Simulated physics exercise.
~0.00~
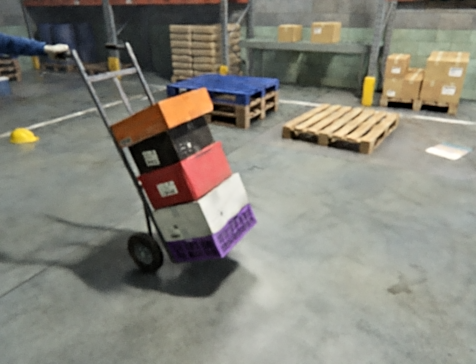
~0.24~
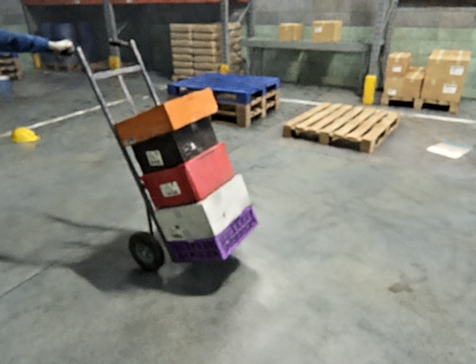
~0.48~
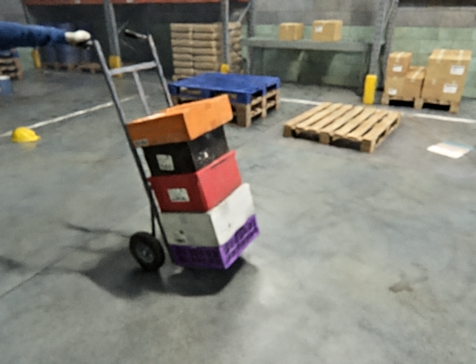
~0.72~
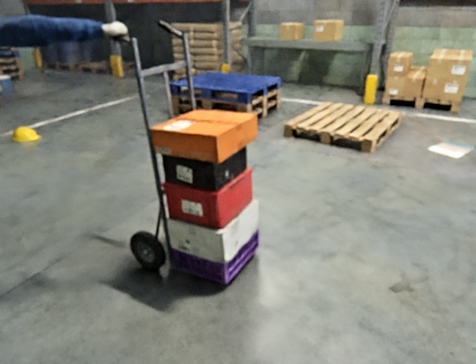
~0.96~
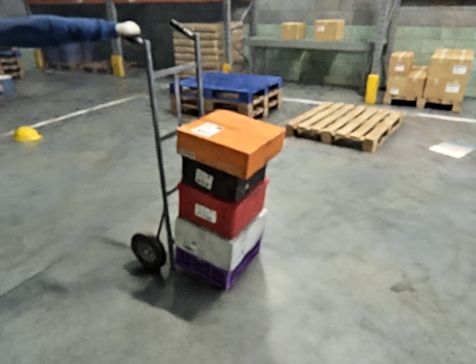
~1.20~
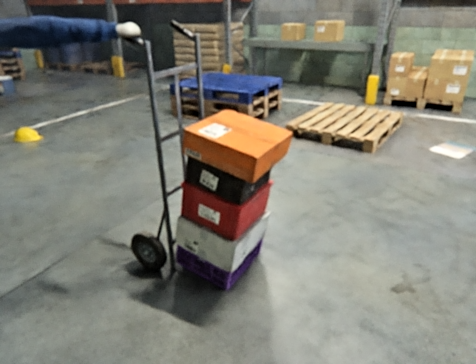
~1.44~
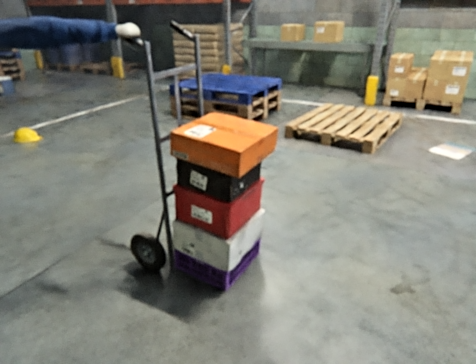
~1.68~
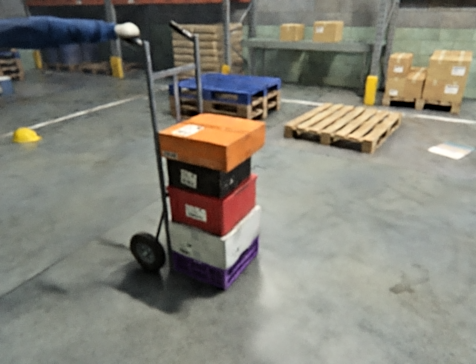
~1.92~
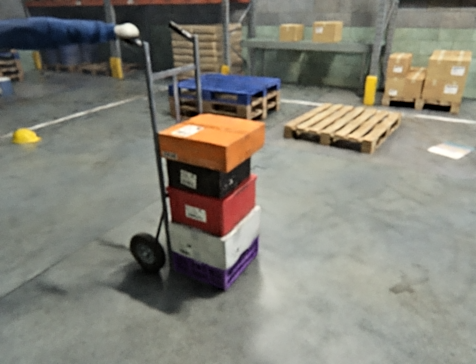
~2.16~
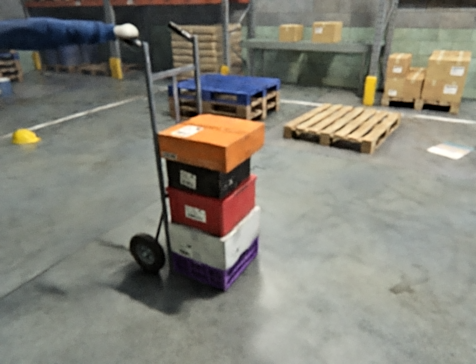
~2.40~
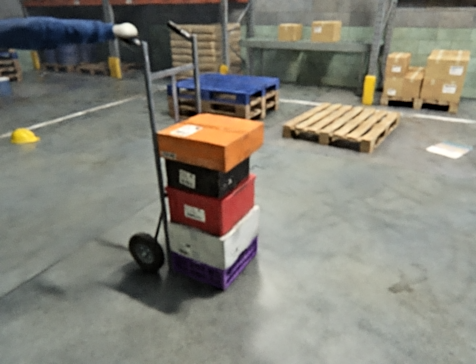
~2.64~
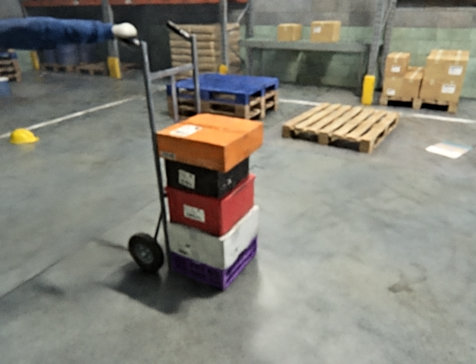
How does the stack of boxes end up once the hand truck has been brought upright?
All of the boxes are still stacked one on another in front of the hand truck, with none fallen or tipped over.
